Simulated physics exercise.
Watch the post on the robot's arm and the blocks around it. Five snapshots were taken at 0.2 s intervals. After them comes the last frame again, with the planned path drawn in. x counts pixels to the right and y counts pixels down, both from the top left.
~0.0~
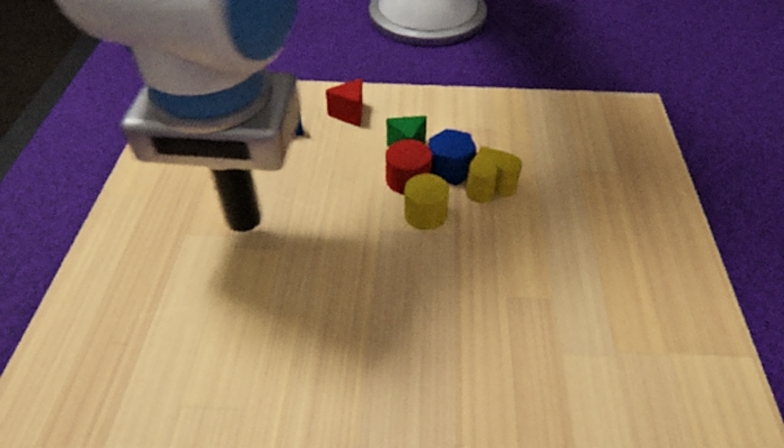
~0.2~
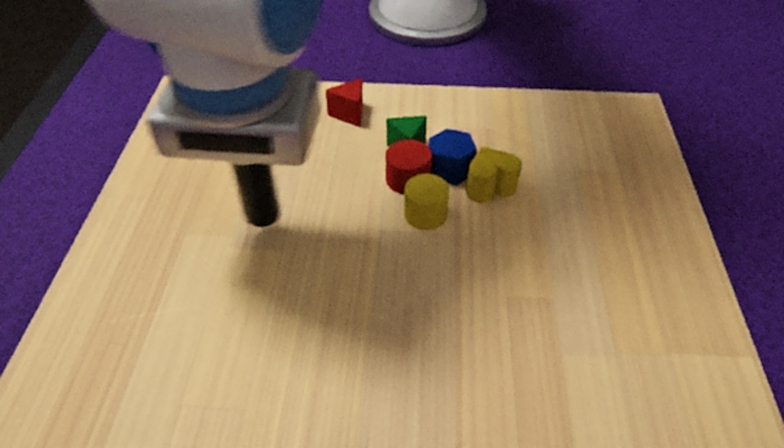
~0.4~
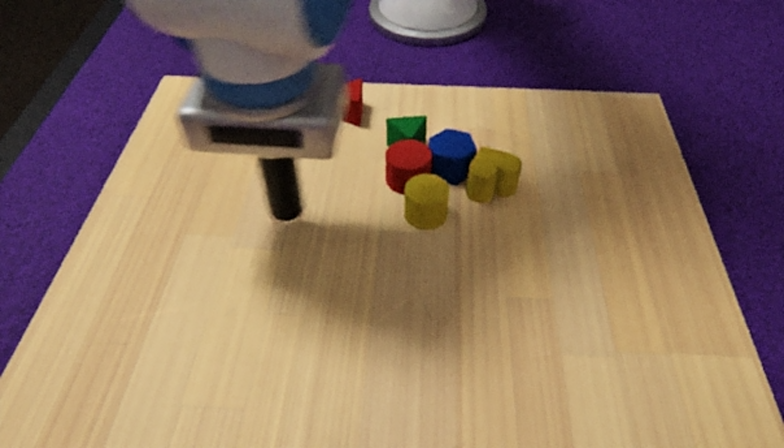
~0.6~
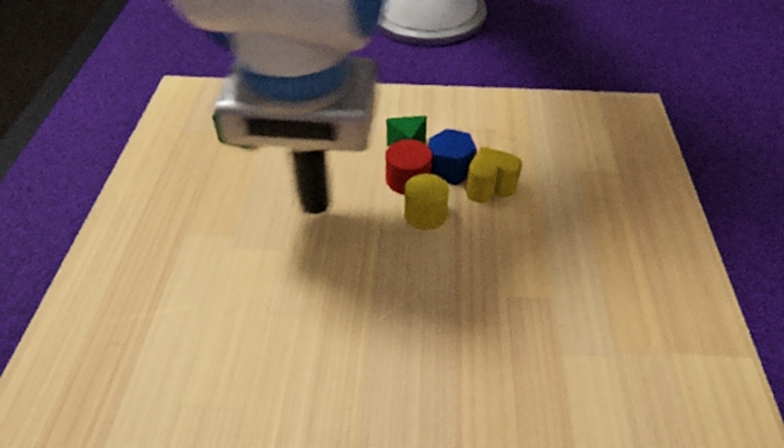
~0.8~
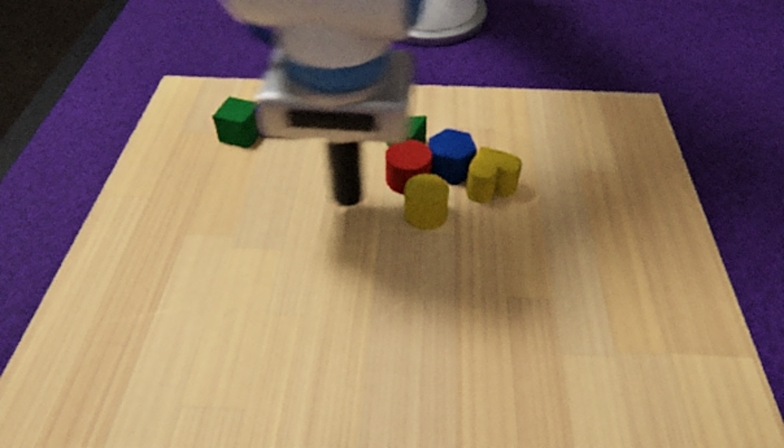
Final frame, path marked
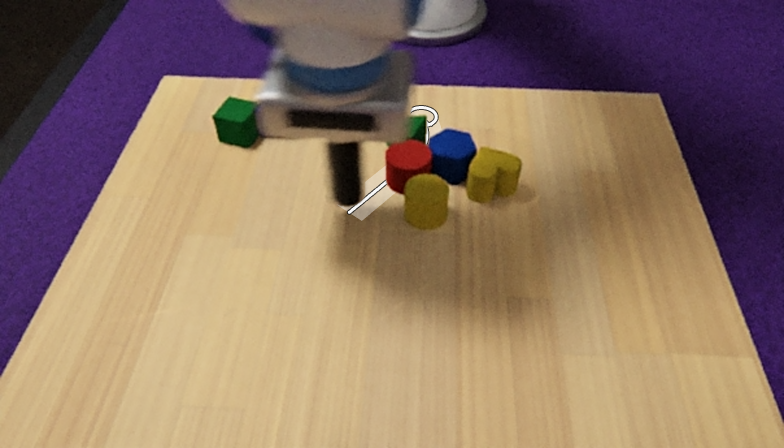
Robot arm with a black post moving right across a wooden board toward a cluster of colored blocks, which stay still.
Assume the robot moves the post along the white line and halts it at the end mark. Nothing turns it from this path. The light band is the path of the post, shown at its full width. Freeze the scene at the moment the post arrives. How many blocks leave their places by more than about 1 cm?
I'd put the number at three or more.
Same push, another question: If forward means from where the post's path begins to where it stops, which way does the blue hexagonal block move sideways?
Off to the right side.
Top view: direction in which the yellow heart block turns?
Looking down on the board, it turns clockwise.
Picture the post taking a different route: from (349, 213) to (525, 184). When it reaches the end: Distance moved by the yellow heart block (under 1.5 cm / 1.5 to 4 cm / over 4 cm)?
Beyond 4 cm.
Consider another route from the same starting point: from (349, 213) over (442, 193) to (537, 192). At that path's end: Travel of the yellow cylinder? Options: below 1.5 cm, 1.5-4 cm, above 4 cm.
Shift: 1.5 to 4 cm.
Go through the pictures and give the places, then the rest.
In the first frame, tip of the post at (244, 219), middles of tops, green triangular block at (408, 123), red cylinder at (409, 153), blue hexagonal block at (453, 143), yellow heart block at (494, 161).
In the second frame, post at (263, 215), nothing pushed.
In the third frame, post at (287, 209), nothing pushed.
In the fourth frame, post at (315, 202), nothing pushed.
In the fifth frame, post at (348, 195), green triangular block partly hidden, red cylinder at (409, 153), blue hexagonal block at (453, 143), yellow heart block at (494, 161).
The line goes from (349, 213) over (389, 180) and (422, 150) to (422, 117).
The first path, step by step. One third of the way, post at (389, 162); green triangular block at (410, 119), turned 25° anticlockwise; red cylinder at (427, 145); blue hexagonal block at (469, 137).
Two thirds of the way, post at (423, 132); green triangular block at (415, 106), turned 75° anticlockwise; red cylinder at (462, 123); blue hexagonal block at (505, 130), turned 20° clockwise; yellow heart block at (500, 163), turned 25° clockwise.
At the end, post at (422, 99); green triangular block at (405, 78), turned 100° anticlockwise; red cylinder at (465, 119); blue hexagonal block at (508, 130), turned 20° clockwise; yellow heart block at (500, 163), turned 25° clockwise.
